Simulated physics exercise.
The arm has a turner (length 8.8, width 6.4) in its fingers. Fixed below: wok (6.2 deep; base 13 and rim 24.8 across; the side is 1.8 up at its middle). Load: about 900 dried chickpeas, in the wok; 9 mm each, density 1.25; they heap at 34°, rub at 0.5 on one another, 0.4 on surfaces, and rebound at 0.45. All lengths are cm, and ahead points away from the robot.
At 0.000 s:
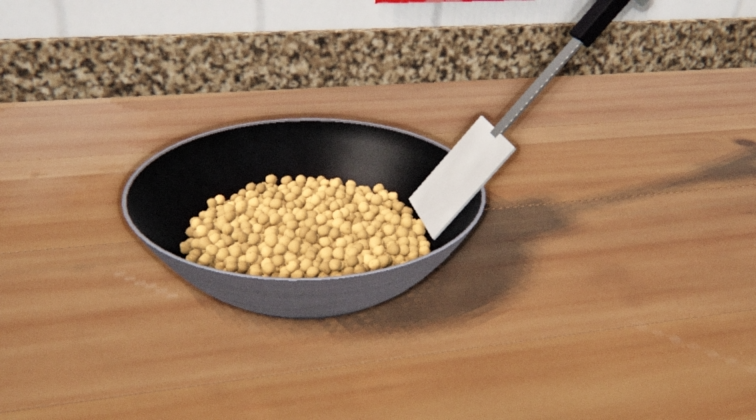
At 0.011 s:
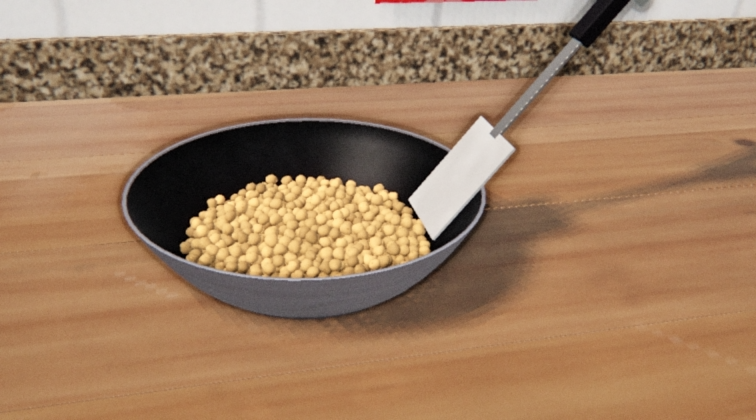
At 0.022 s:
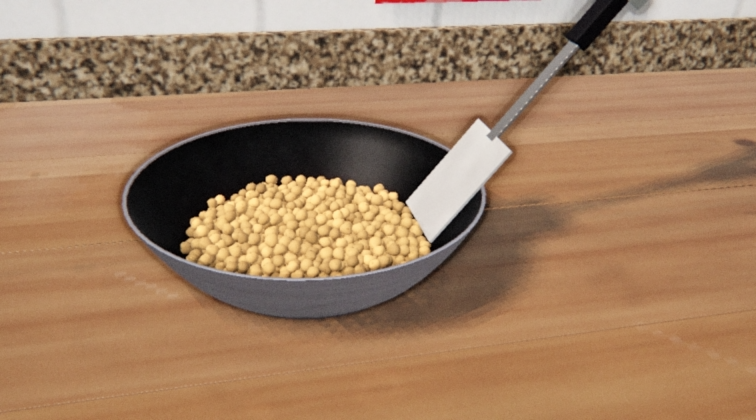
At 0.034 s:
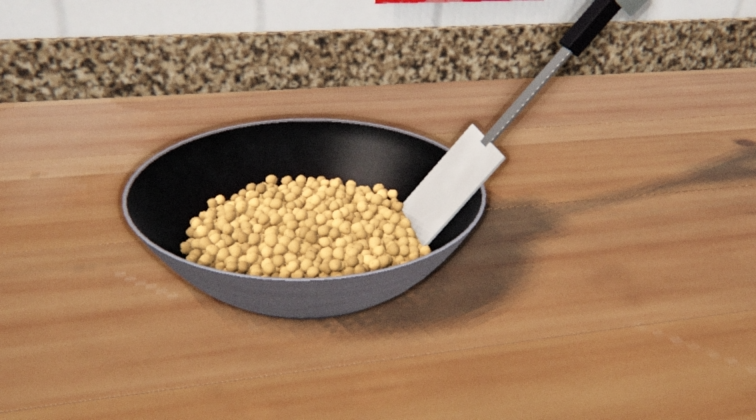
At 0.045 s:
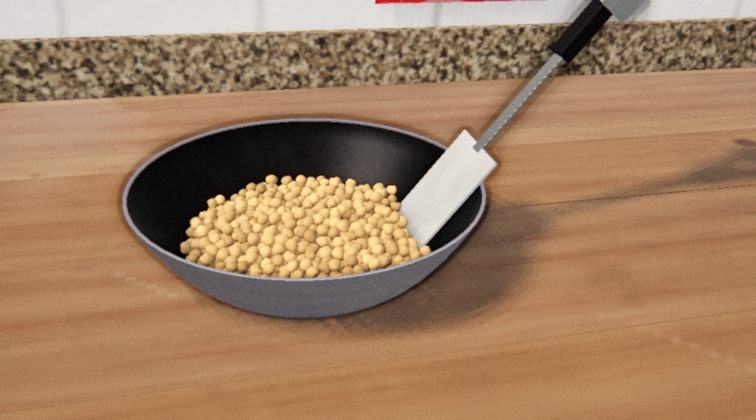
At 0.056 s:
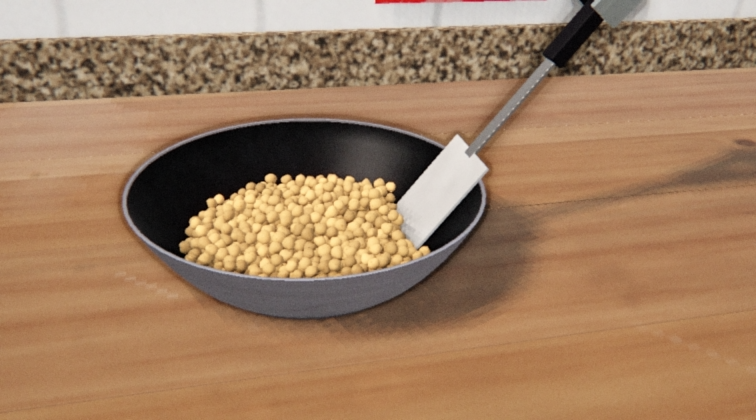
We see a dark wok heaped with dried chickpeas on a wooden counter, a turner leaning over its right side. The turner slides slightly down and to the left against the edge of the heap, while the wok stays still.
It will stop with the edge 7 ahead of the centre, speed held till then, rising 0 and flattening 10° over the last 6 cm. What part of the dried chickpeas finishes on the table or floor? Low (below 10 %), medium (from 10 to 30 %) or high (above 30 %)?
A low share, below 10 %, ends on the table or floor.
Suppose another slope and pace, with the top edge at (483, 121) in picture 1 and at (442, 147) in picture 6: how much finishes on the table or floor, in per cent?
Some 0 per cent.
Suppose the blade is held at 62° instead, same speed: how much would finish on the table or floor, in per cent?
Then about 0 per cent.
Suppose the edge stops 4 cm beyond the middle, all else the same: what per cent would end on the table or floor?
In that case some 0 per cent.
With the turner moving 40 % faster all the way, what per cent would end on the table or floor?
It would be near 0 per cent.
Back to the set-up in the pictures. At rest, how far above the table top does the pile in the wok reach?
Roughly 7.0 cm.
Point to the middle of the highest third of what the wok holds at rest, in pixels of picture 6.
At about (196, 217).
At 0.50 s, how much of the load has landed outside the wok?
Some 0 per cent.
By 0.15 s, sloping 51°, highest piece 5 above the table; 900 in the wok.
By 0.25 s, sloping 47°, highest piece 5 above the table; 900 in the wok.
By 0.50 s, sloping 41°, highest piece 7 above the table; 899 in the wok, 1 on the table or floor.
By 1.55 s, sloping 41°, highest piece 7 above the table; 899 in the wok, 1 on the table or floor.
Final count, 899 in the wok, 1 on the table or floor. That is 0 % on the table or floor.
